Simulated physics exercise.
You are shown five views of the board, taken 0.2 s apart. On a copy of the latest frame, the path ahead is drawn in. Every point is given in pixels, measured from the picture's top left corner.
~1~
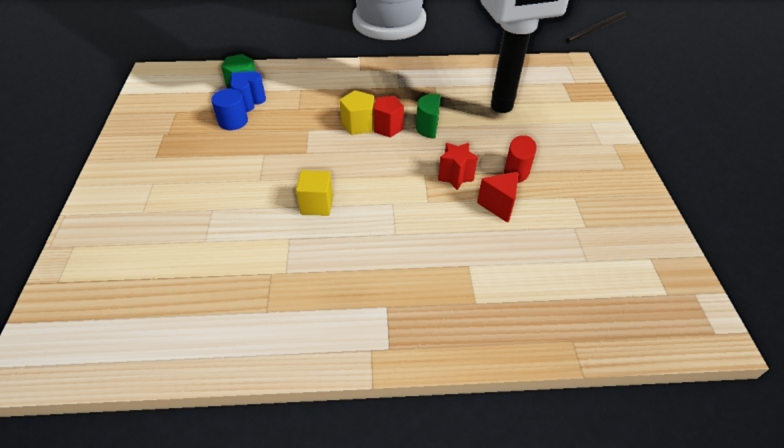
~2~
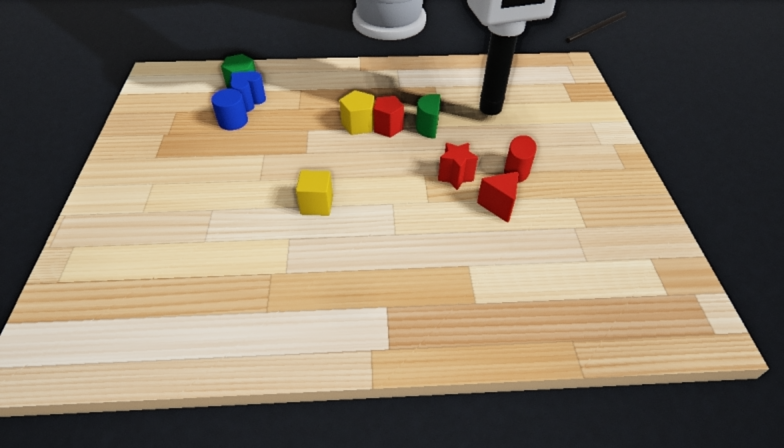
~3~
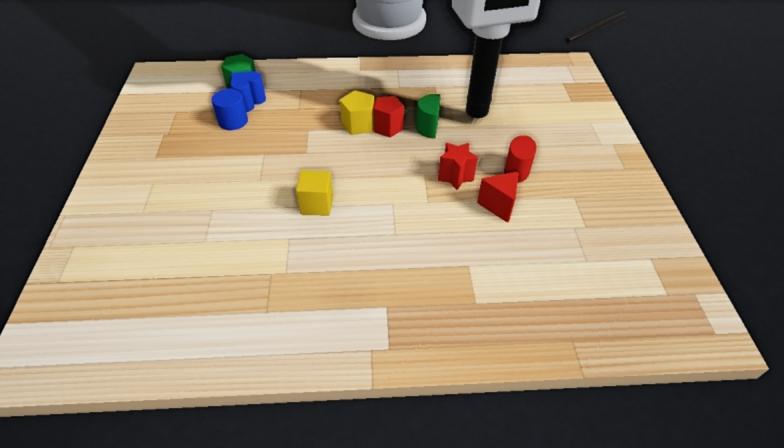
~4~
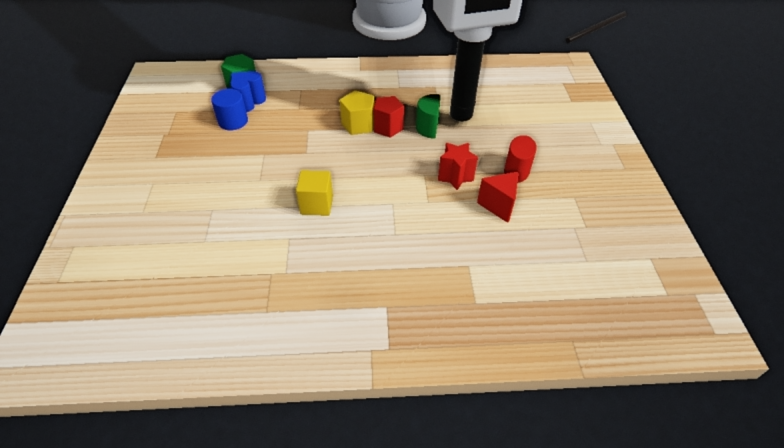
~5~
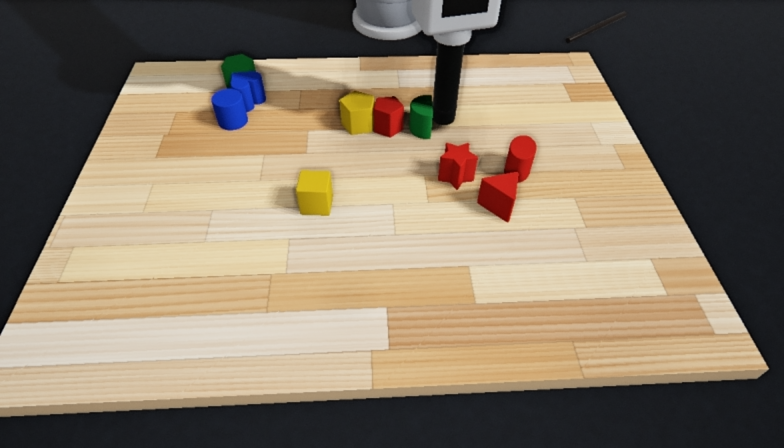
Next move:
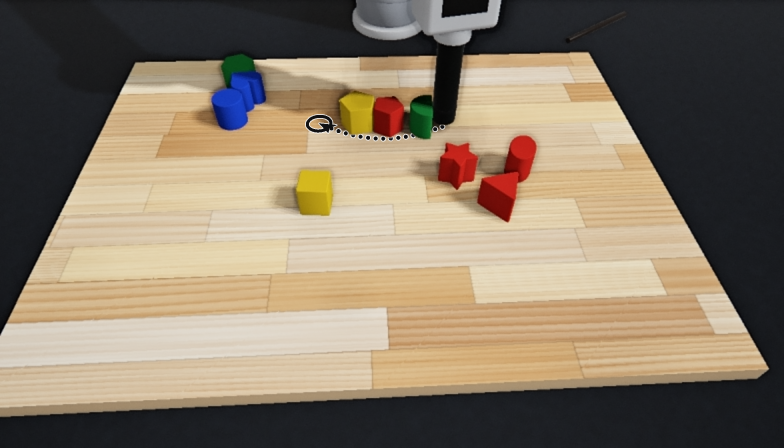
A black rod slides left across the wooden board and slightly nudges the green block.
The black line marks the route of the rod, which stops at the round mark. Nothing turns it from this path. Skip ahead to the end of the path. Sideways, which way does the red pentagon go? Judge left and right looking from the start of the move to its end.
Out to the left.
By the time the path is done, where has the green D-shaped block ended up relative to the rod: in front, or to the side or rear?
Slipped loose.
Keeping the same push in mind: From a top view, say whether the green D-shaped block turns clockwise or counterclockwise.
From above, it turns counterclockwise.
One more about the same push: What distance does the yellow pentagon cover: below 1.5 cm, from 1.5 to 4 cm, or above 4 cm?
Band: Over 4 cm.
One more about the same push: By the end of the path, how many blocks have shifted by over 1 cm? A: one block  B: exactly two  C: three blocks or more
Option C.
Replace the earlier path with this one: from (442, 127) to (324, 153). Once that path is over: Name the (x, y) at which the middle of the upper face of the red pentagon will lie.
Its top centre is at about (304, 115).
The line goes from (442, 127) over (402, 137) and (358, 136) to (319, 124).
The first path, step by step. One third of the way, rod (401, 130); yellow pentagon (341, 98), turned 55° clockwise; red pentagon (353, 114), turned 50° clockwise; green D-shaped block (381, 119), turned 30° anticlockwise.
Two thirds of the way, rod (356, 128); yellow pentagon (337, 97), turned 70° clockwise; red pentagon (322, 118), turned 105° clockwise; green D-shaped block (351, 126), turned 75° anticlockwise.
At the end, rod (318, 116); yellow pentagon (317, 83), turned 95° clockwise; red pentagon (309, 117), turned 45° clockwise; green D-shaped block (351, 126), turned 75° anticlockwise; red star-shaped block unmoved.
